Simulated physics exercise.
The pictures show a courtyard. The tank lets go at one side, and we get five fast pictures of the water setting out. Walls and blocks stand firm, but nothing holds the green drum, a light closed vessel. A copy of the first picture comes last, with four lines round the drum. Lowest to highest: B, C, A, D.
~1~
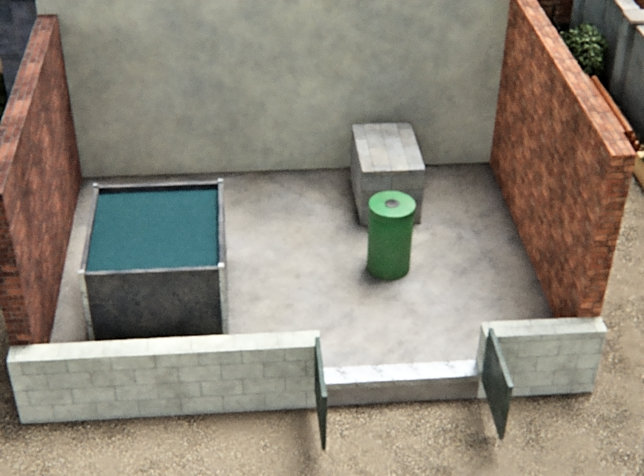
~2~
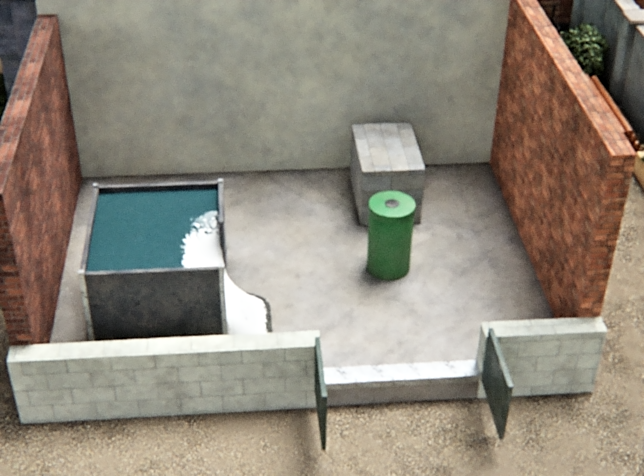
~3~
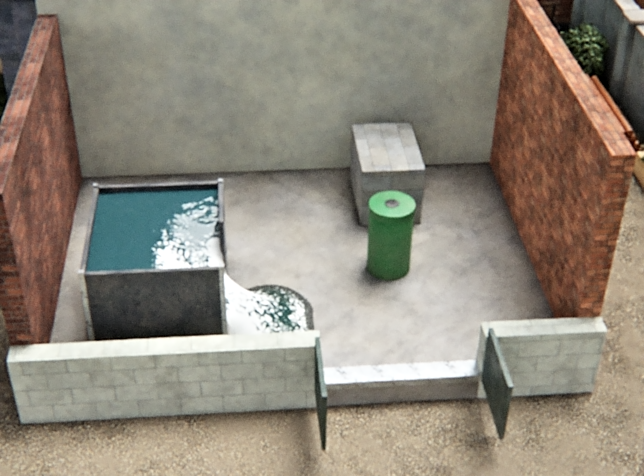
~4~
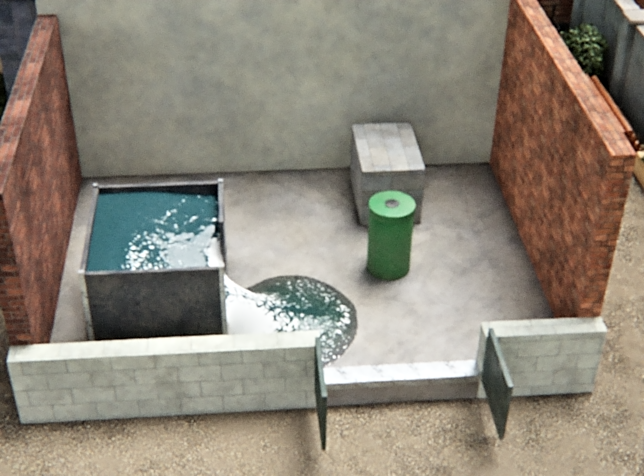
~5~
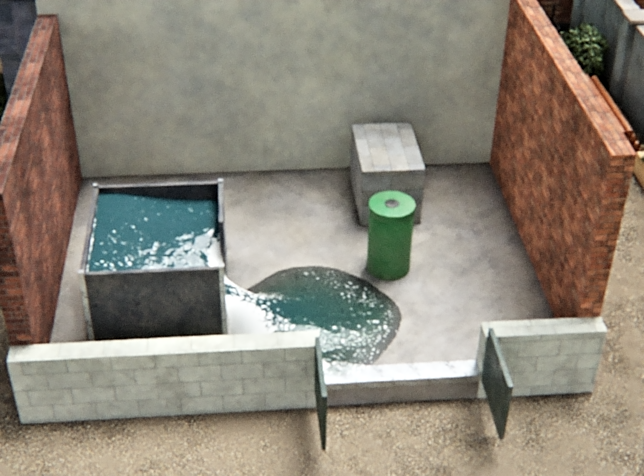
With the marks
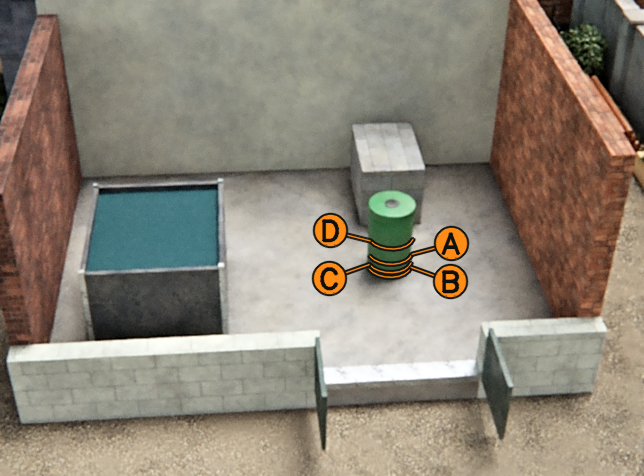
A large dark tank of blue-green water in a walled courtyard began leaking from its right side, and a foamy puddle spread rightward across the concrete floor while the green drum stood still.
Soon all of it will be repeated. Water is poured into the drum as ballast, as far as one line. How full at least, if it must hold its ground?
It is D.
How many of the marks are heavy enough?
One of the four.
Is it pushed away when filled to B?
Yes, that goes wrong.
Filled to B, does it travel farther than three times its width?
Yes, clearly.
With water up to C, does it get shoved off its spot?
Yes, that goes wrong.
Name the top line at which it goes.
A it is.
On the marked copy, A at (393, 264); B at (392, 277); C at (392, 272); D at (393, 248); from the bottom up B, C, A, D.
If A is chosen, it is pushed about its own width away.
If B is chosen, it is pushed about 4 times its own width away.
If C is chosen, it is pushed about 4 times its own width away.
If D is chosen, it does not move.
